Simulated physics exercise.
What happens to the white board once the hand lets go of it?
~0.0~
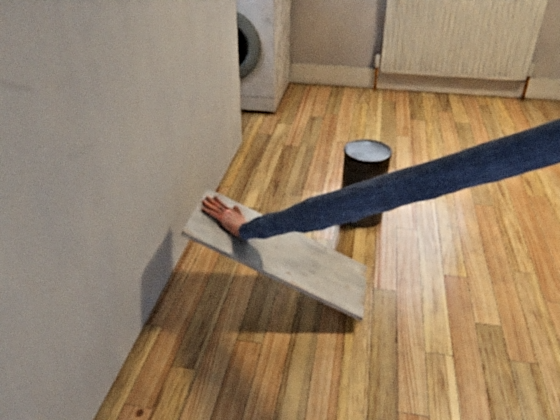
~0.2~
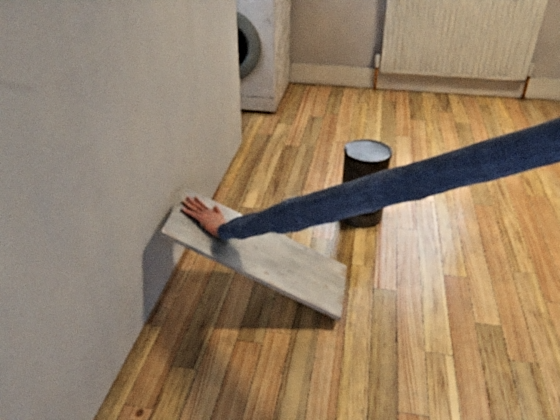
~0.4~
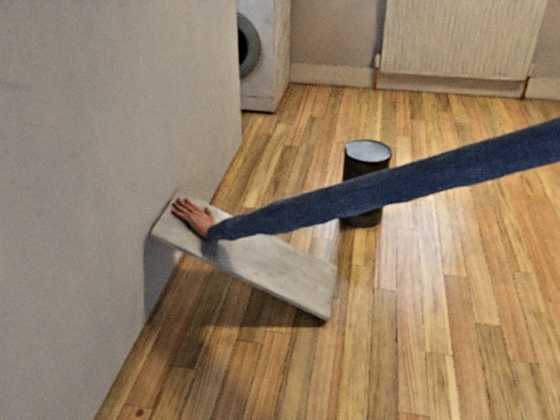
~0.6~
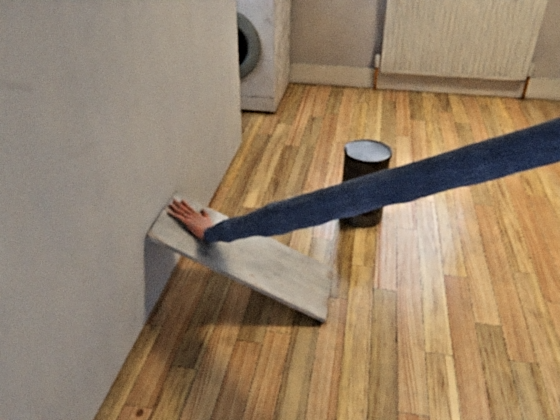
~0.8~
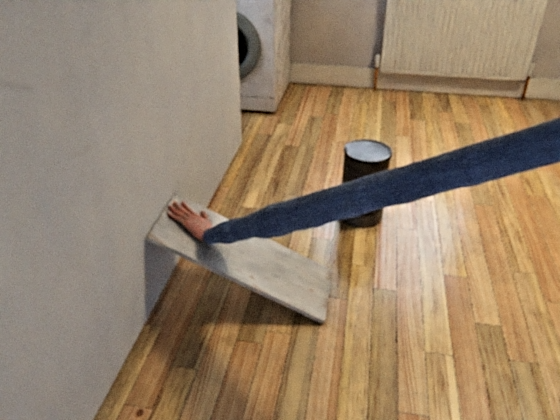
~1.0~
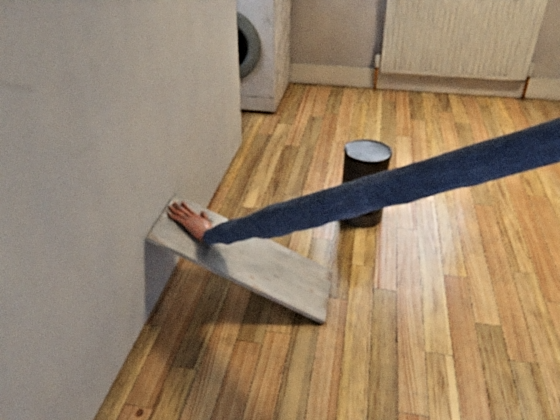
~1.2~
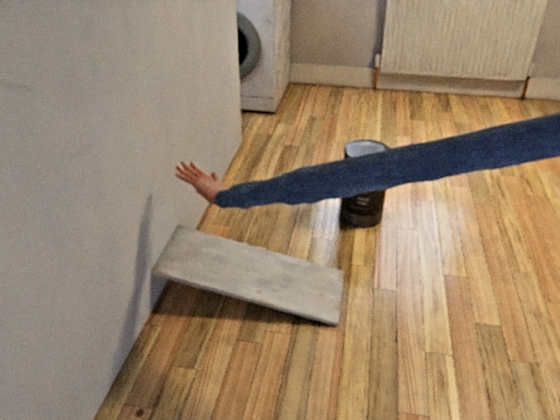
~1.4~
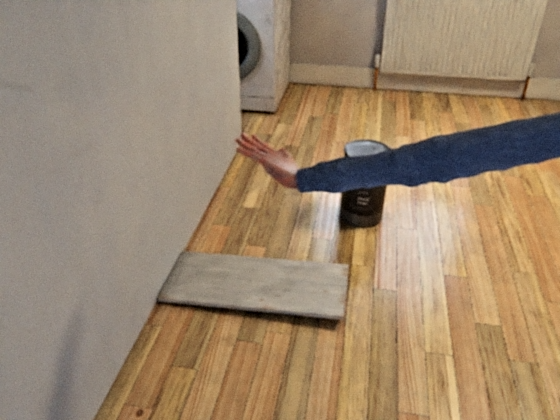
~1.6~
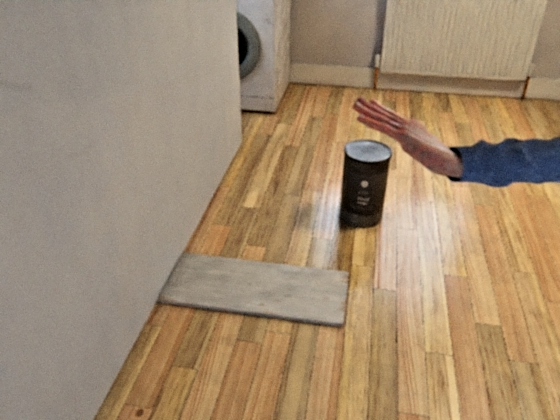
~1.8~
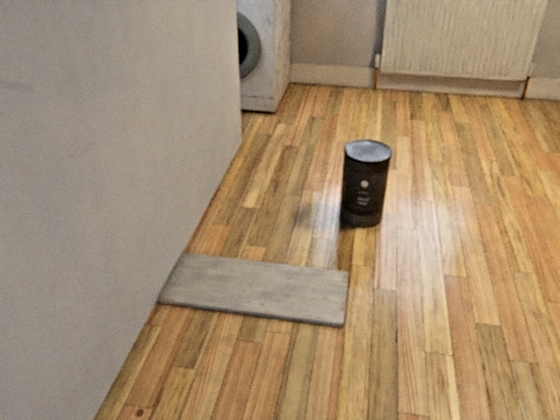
It does not stay propped against the wall. It slips down and ends up lying flat on the wooden floor.
